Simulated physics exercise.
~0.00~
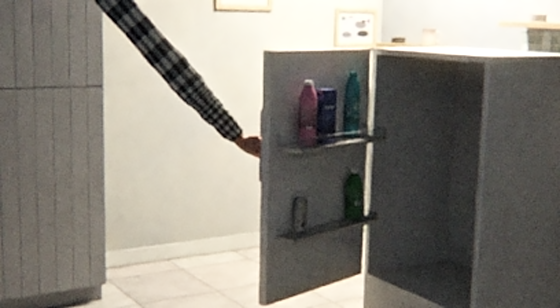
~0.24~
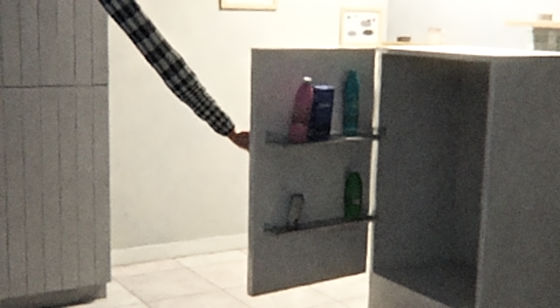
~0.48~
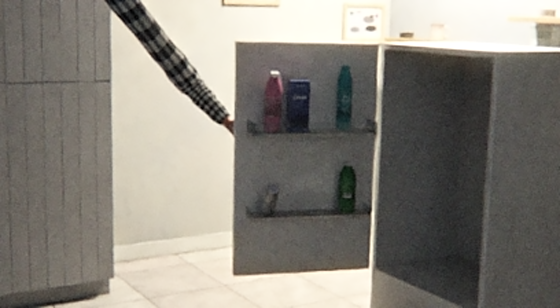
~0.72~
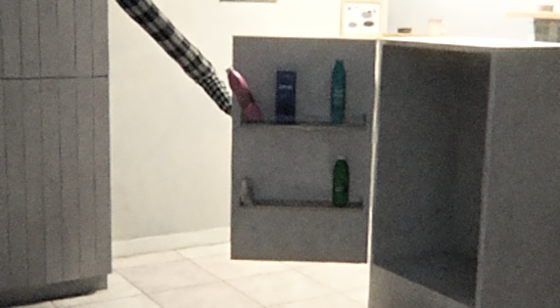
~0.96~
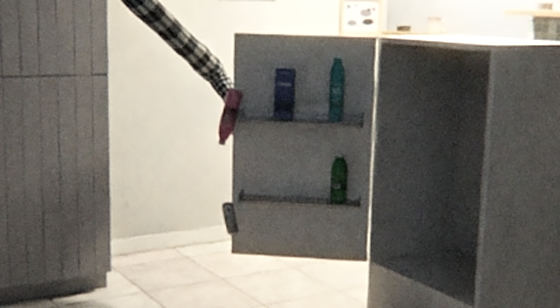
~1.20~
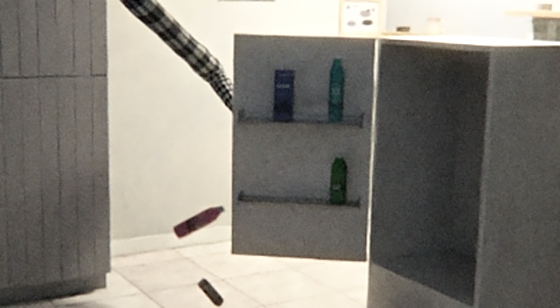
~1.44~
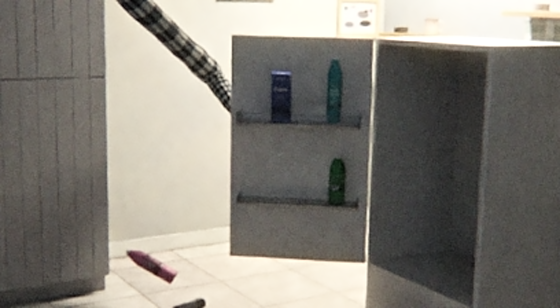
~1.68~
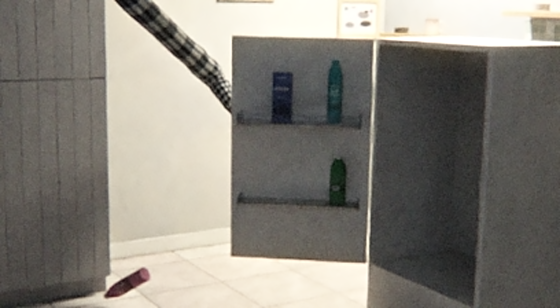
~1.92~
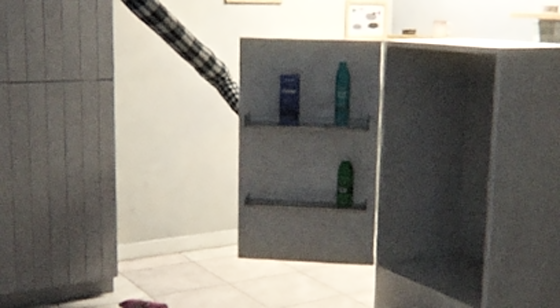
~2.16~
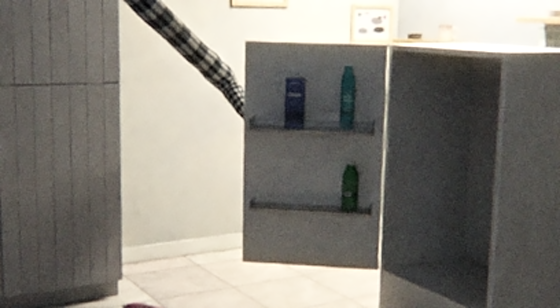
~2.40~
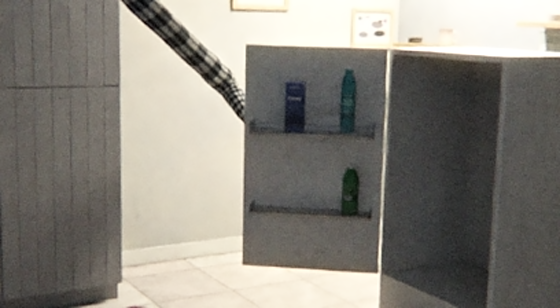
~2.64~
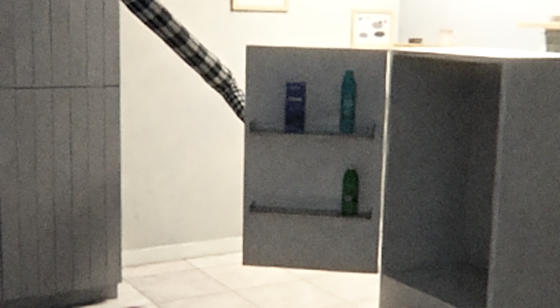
An arm in a checked sleeve pulled a grey door wider open, and a pink bottle and a small can slid off the racks' left ends and fell to the floor, while the blue carton, turquoise bottle and green bottle stayed standing in the racks.
